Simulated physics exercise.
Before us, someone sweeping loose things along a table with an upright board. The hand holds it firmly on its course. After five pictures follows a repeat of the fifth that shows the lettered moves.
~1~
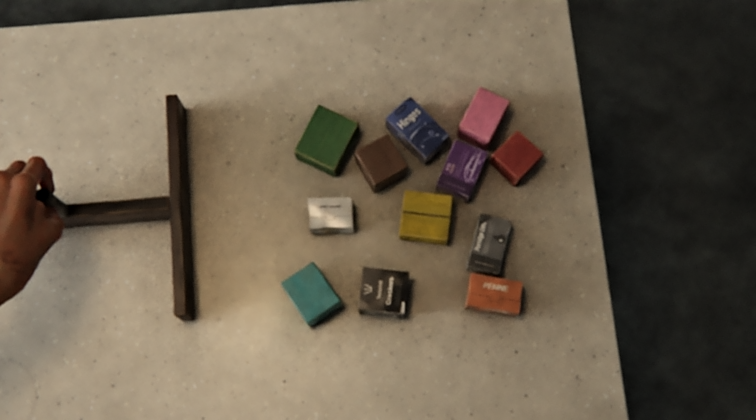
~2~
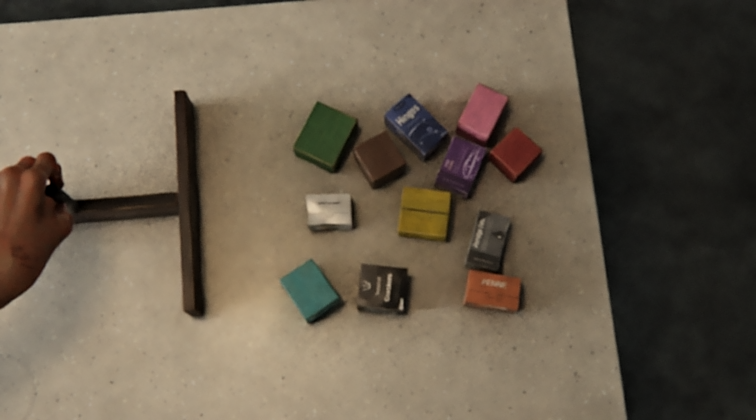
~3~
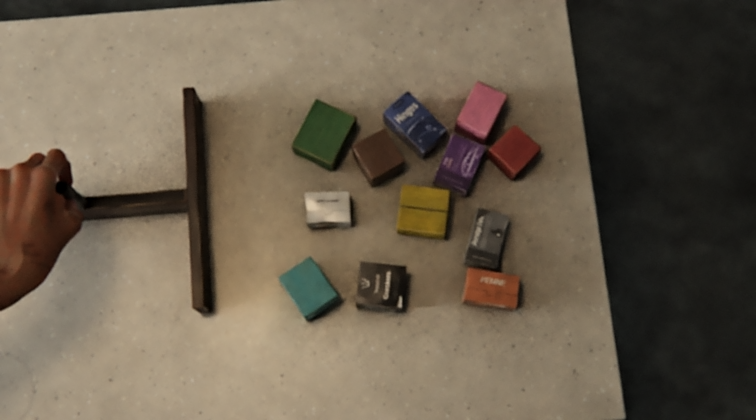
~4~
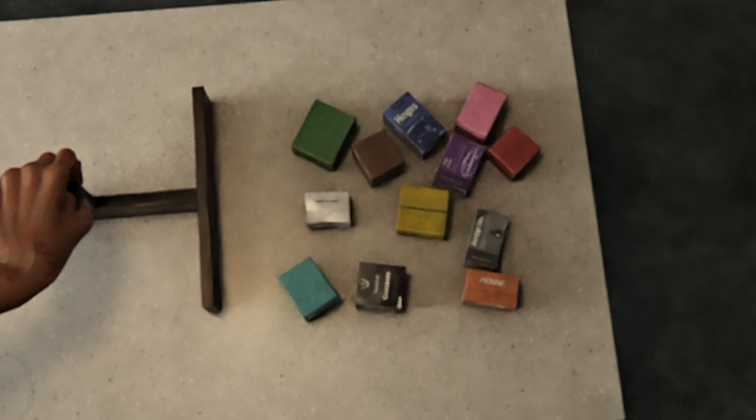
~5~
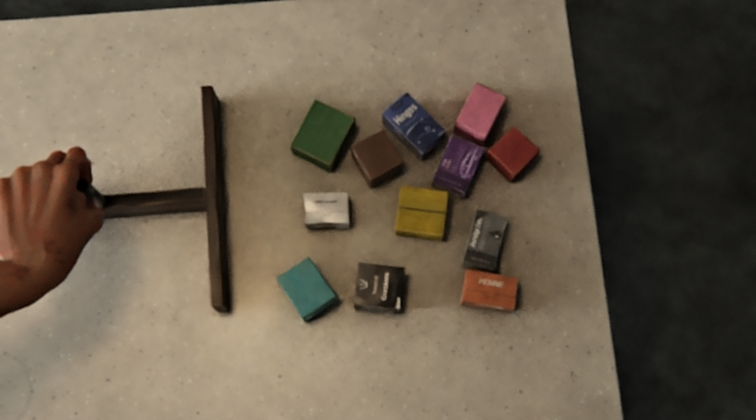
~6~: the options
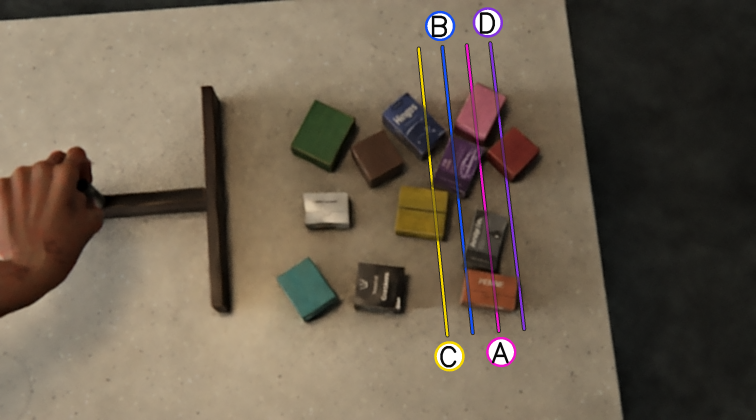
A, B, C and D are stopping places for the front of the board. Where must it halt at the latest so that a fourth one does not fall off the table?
The farthest such stop is A.
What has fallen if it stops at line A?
The orange packet.
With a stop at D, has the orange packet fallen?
Yes.
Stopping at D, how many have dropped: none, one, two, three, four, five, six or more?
By then, four.
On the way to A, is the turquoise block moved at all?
Yes.
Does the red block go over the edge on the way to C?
No.
On the marked copy, A at (482, 183); B at (457, 185); C at (433, 187); D at (507, 181).
With A. Early on, board (311, 185); turquoise block (346, 297); black packet (389, 287).
Further on, board (409, 178); red block (535, 152); orange packet (536, 285).
At the end, board (481, 172); orange packet over the edge; grey packet (596, 233); one fallen.
As for the rest, B is within the limit but short; C is within the limit but short; D drops four.
